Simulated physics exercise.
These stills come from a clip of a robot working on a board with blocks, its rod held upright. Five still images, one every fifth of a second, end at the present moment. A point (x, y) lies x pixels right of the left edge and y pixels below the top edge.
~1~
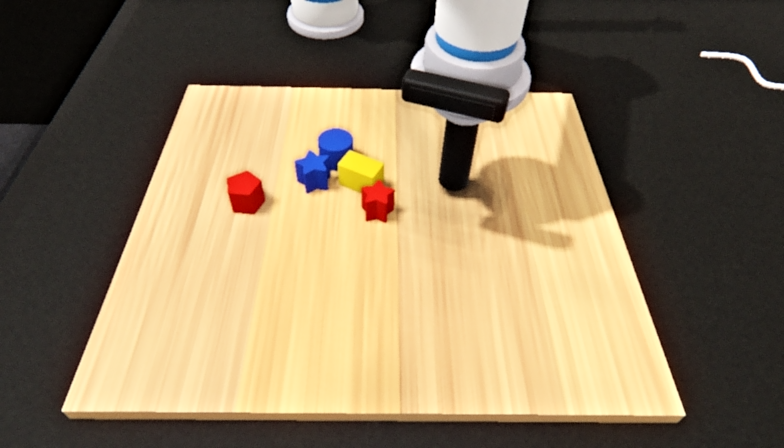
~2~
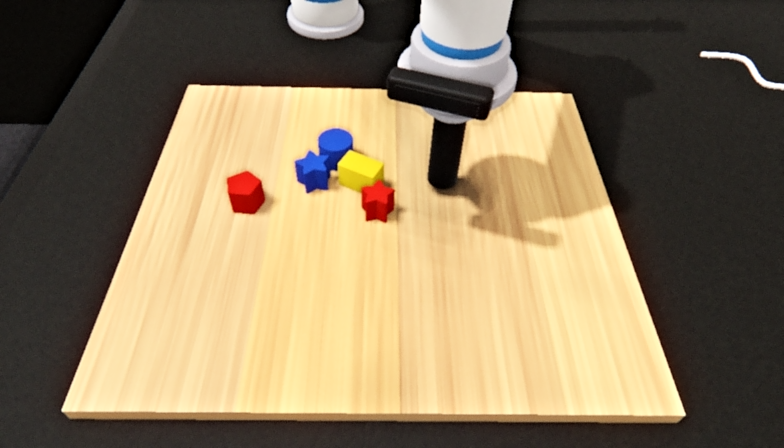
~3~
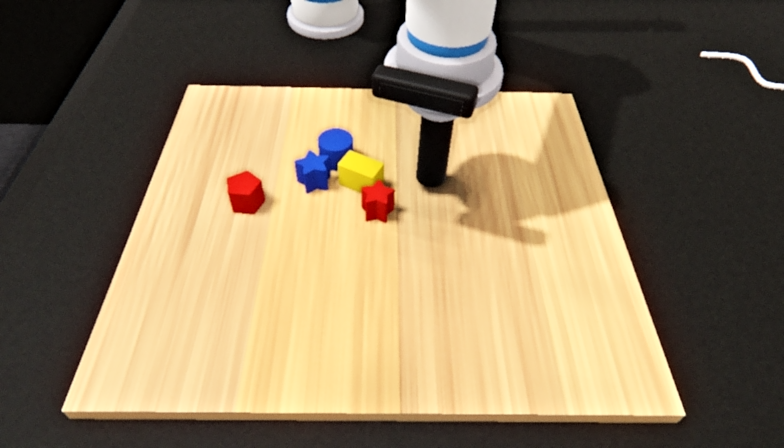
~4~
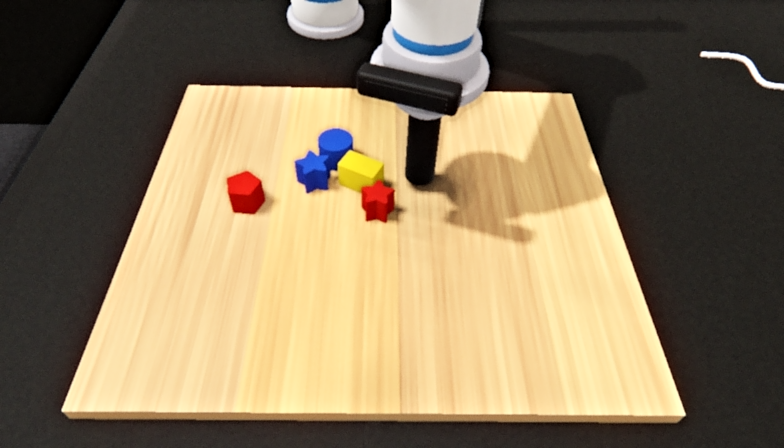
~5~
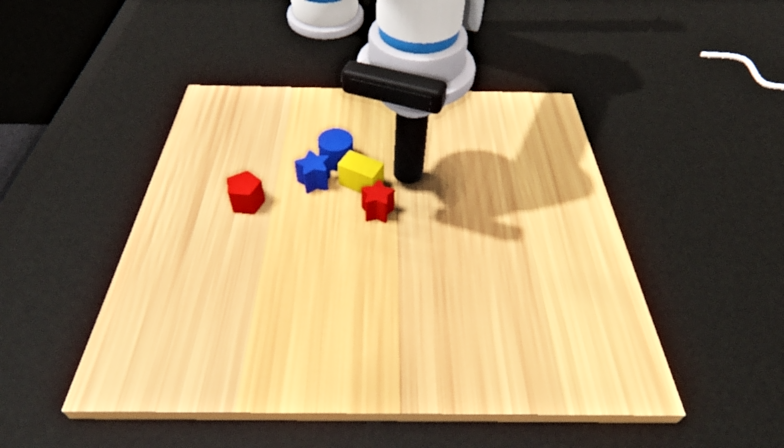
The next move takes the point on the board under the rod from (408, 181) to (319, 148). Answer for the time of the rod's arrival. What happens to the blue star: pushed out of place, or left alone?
That block is going to be left alone.
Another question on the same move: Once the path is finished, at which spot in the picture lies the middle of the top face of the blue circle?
Near (285, 129).
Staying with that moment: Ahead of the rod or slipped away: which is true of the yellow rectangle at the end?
My guess is it ends up beside or behind the rod.
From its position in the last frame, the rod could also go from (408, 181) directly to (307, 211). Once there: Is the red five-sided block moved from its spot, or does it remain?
Left in place.
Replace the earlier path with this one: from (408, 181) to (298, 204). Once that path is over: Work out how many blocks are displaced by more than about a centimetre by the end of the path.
It looks like two blocks will be pushed more than about 1 cm.
On the path given first. One third of the way, rod at (377, 162); nothing pushed yet.
Two thirds of the way, rod at (347, 151); blue circle at (315, 134).
At the end, rod at (319, 140); blue star in place; blue circle at (285, 129); yellow rectangle in place.
